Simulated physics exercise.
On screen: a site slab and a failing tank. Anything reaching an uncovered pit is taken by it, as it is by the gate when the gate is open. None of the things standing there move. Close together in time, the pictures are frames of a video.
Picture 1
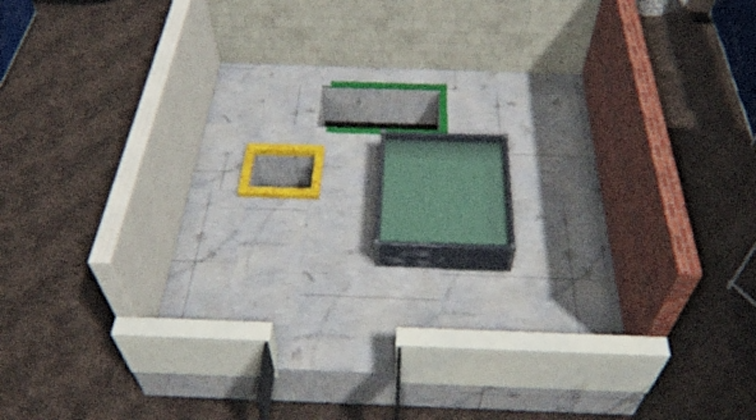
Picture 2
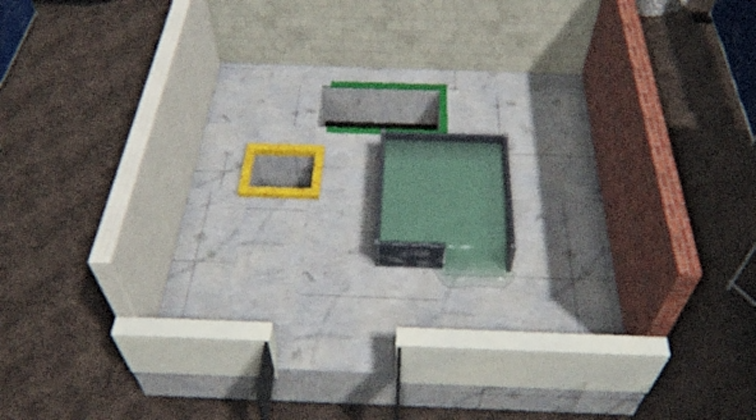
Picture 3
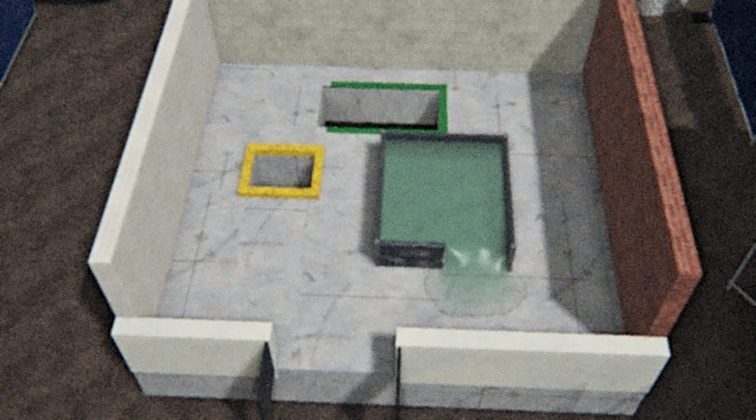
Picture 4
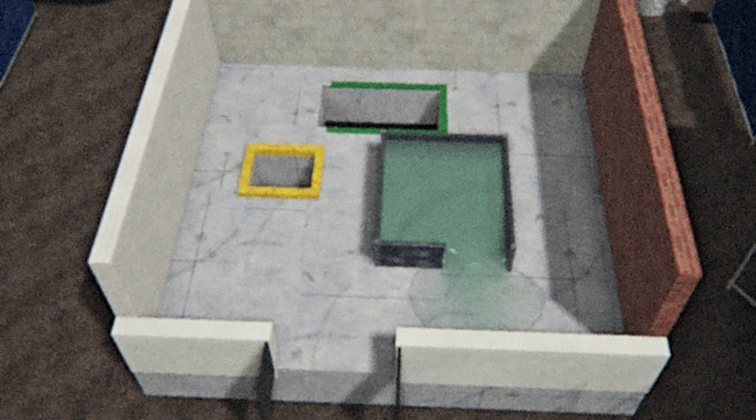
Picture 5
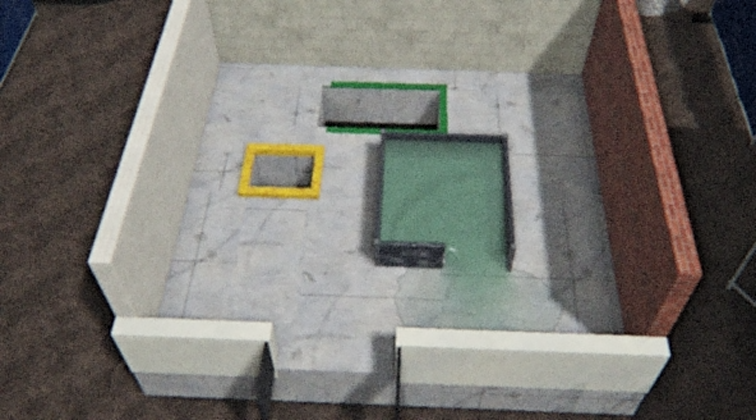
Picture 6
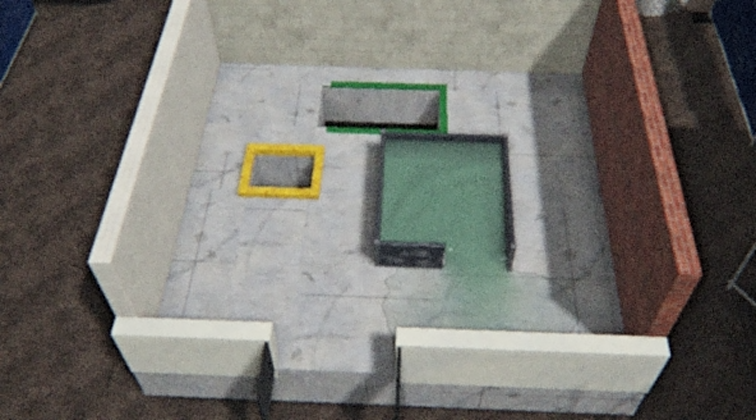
A dark-walled tank of green water stands right of centre on a pale, cracked slab, seen from above in a still view. Cream walls and a red brick wall on the right enclose it, with a gap in the low front wall, a yellow-edged opening at left and a green-edged one behind. Part of the tank's front opens, and water pours out, spreading thinly forward and sideways across the slab.
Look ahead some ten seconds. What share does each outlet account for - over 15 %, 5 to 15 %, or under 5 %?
At the end, the gate lies in the five-to-fifteen range; the green pit lies in the five-to-fifteen range; the yellow pit fails to reach five per cent.
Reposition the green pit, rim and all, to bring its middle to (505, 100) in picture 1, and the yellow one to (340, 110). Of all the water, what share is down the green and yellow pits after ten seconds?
Green 25 %; yellow 0 %.
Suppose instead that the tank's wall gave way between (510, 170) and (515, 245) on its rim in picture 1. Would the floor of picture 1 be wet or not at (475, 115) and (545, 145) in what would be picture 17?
Waterless, submerged.
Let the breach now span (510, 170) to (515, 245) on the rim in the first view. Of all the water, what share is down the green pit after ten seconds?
For green, it comes to 20 percent.
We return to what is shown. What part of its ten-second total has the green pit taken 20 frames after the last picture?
Some 0 in a hundred.
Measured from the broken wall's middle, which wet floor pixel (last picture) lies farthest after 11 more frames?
I would point to (249, 350).
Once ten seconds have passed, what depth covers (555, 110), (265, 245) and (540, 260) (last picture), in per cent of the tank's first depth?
Taking the places in turn, I get roughly 16, 8 and 6 percent.
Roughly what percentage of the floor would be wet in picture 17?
Estimate: Some 25 in a hundred.
A moment on, water covers 15 % of the floor; the gate 0 %, the green pit 0 %, the yellow pit 0 %.
Next, water covers 25 % of the floor; the gate 1 %, the green pit 0 %, the yellow pit 0 %.
Then, water covers 55 % of the floor; the gate 3 %, the green pit 0 %, the yellow pit 0 %.
Later, water covers 75 % of the floor; the gate 5 %, the green pit 0 %, the yellow pit 0 %.
In the end, water covers 90 % of the floor; the gate 7 %, the green pit 9 %, the yellow pit 0 %.
